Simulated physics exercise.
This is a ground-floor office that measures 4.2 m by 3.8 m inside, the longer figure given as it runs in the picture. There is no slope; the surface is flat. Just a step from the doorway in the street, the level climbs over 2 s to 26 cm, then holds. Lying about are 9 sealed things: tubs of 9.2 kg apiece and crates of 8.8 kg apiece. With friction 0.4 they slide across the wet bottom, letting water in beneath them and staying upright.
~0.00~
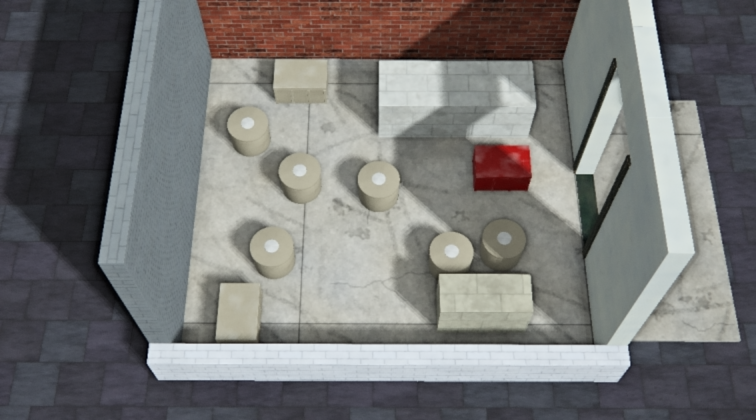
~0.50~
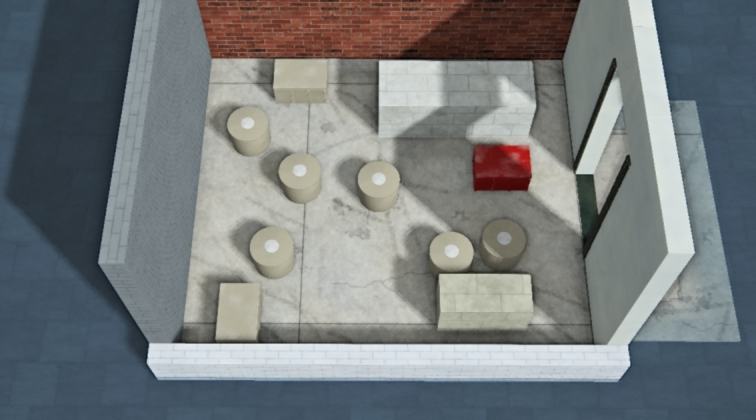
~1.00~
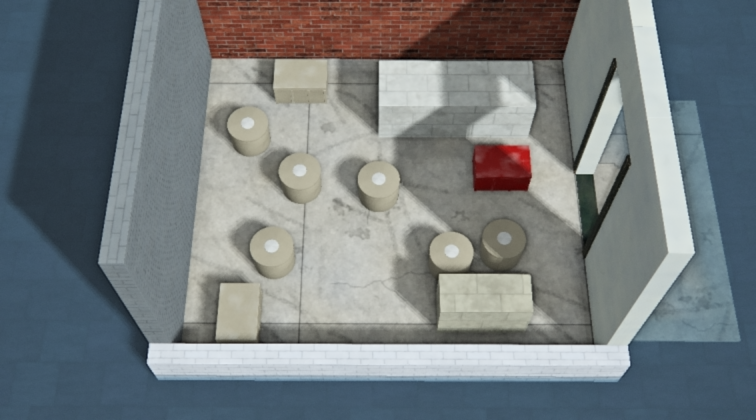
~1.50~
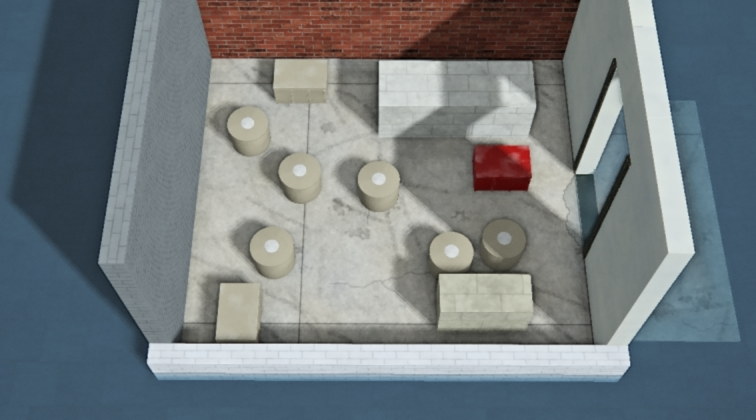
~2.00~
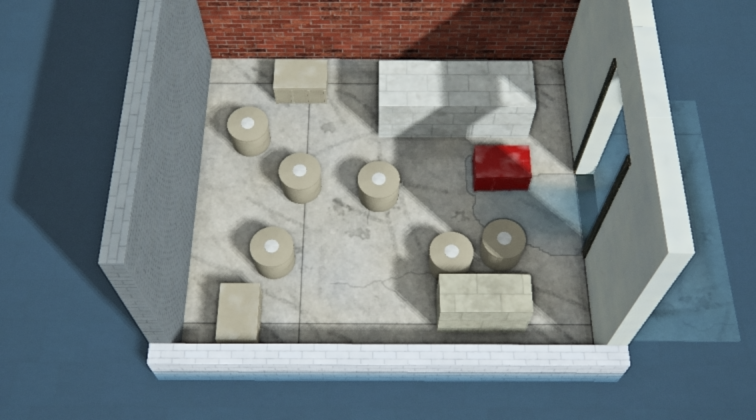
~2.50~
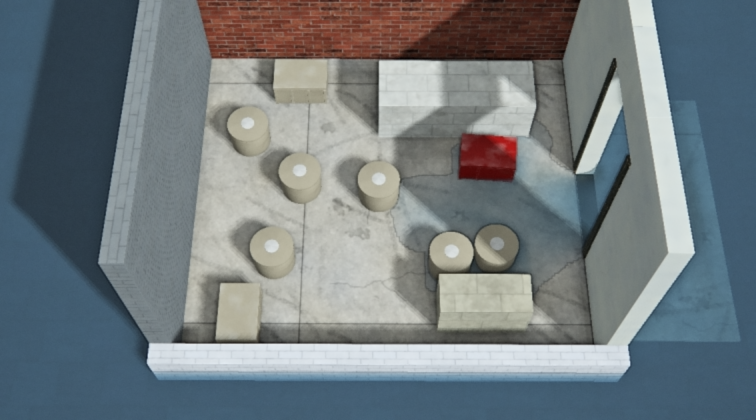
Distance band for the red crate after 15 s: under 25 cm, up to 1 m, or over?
Prediction: It relocates a long stretch.
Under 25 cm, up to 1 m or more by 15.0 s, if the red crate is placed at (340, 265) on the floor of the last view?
I'd say it budges a bit.
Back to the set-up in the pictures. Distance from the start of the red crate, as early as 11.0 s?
250 cm, give or take.
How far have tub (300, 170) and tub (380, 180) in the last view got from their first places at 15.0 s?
Net displacement, in order: 100 cm; 200 cm.
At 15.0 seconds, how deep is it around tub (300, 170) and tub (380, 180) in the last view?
I'd estimate 15 cm for the first and 20 cm for the second.
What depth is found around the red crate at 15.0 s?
Roughly 15 cm at that moment.
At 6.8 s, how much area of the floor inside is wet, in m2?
About 14 m2.
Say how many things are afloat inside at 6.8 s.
My tally comes to 8.
After 3.5 s the red crate is near (405, 141), 1.1 m from its start, afloat; 2 afloat.
After 6.8 s the red crate is near (292, 82), 2.5 m from its start, afloat; 8 afloat.
After 11.0 s the red crate is near (282, 114), 2.5 m from its start, afloat; 9 afloat.
After 15.0 s the red crate is near (342, 120), 1.8 m from its start, afloat; 9 afloat.
